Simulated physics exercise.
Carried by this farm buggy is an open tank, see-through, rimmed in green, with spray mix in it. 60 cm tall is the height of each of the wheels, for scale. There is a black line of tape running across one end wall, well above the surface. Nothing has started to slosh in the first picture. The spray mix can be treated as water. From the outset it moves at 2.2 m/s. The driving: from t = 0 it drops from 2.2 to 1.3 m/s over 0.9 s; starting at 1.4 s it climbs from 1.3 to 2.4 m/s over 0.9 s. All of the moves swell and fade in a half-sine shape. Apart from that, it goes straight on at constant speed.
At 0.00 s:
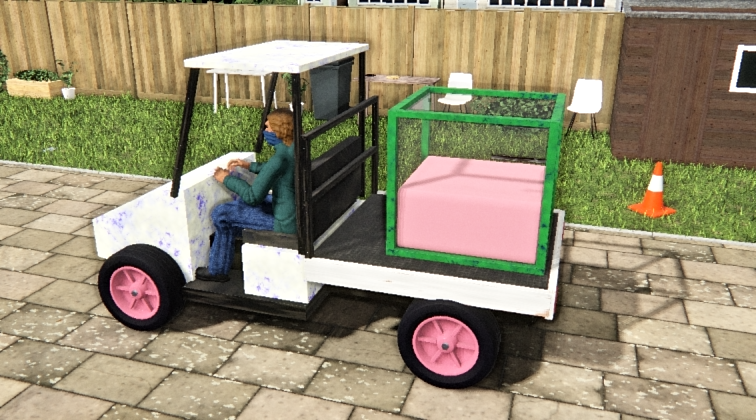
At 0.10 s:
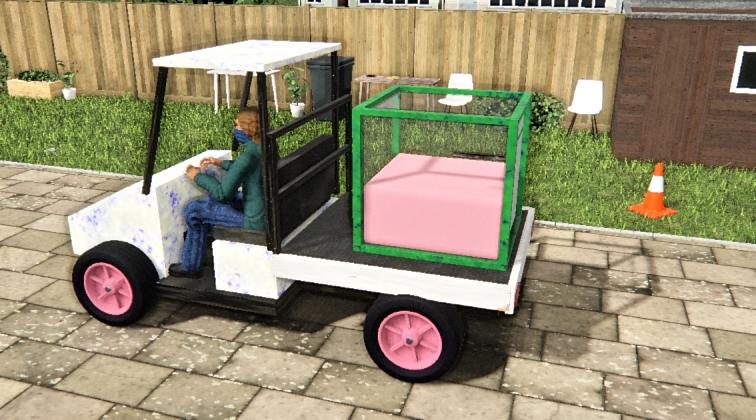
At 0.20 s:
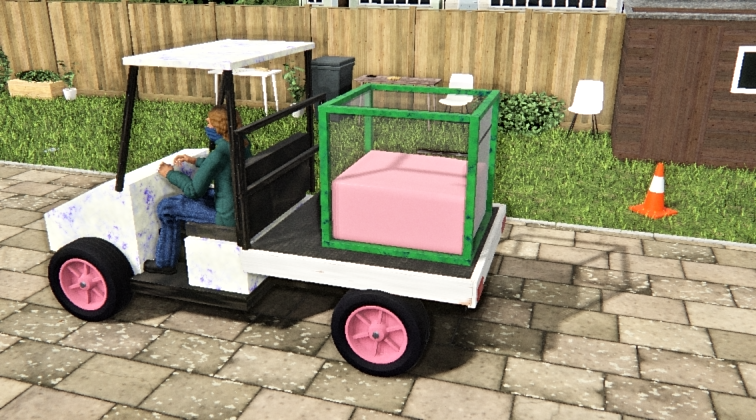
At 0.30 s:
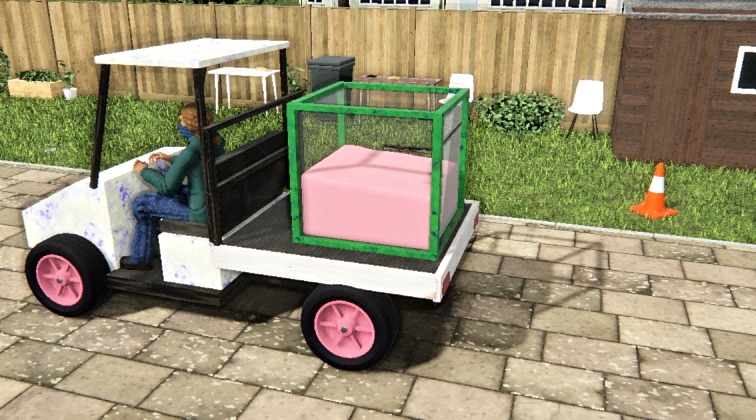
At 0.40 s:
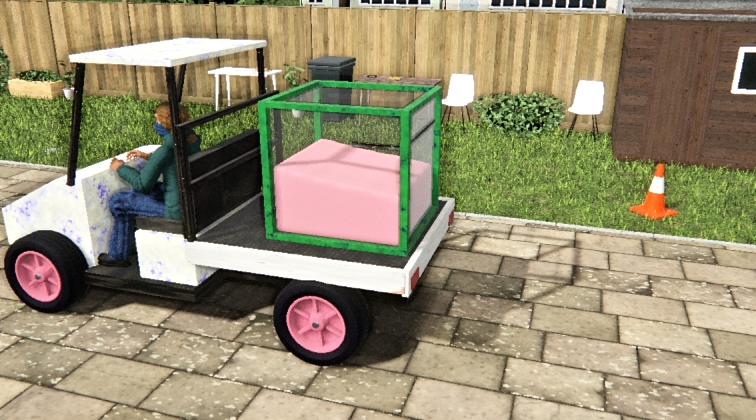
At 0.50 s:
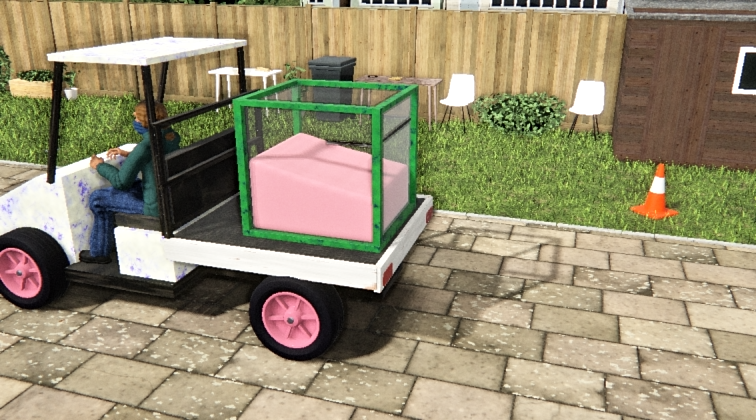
A driver in a green top and blue jeans sits at the left in a white buggy with pink wheels, seen from the side and slightly above on a paved yard. Behind the driver, a green-rimmed clear tank holds pink liquid, with grass, a wooden fence, white chairs and an orange cone beyond. The buggy rolls left, and the liquid, flat at first, then tilts upward towards the front while the view stays still.
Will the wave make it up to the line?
No - under.
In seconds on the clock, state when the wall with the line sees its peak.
3.4 s.
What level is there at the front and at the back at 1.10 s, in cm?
About 32 cm at the front, 44 cm at the back.
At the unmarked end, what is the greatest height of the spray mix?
It peaks near 60 cm.
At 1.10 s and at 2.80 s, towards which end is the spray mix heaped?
It leans to the rear end, then to the forward end.
After 1.10 s front 33 cm, middle 37 cm, back 45 cm above the floor; no loss so far.
After 1.90 s front 38 cm, middle 37 cm, back 39 cm above the floor; no loss so far.
After 2.80 s front 56 cm, middle 35 cm, back 28 cm above the floor; no loss so far.
After 5.28 s the waves are smaller; the highest at the back wall was 57 cm, at 3.40 s, against a line at 63 cm.
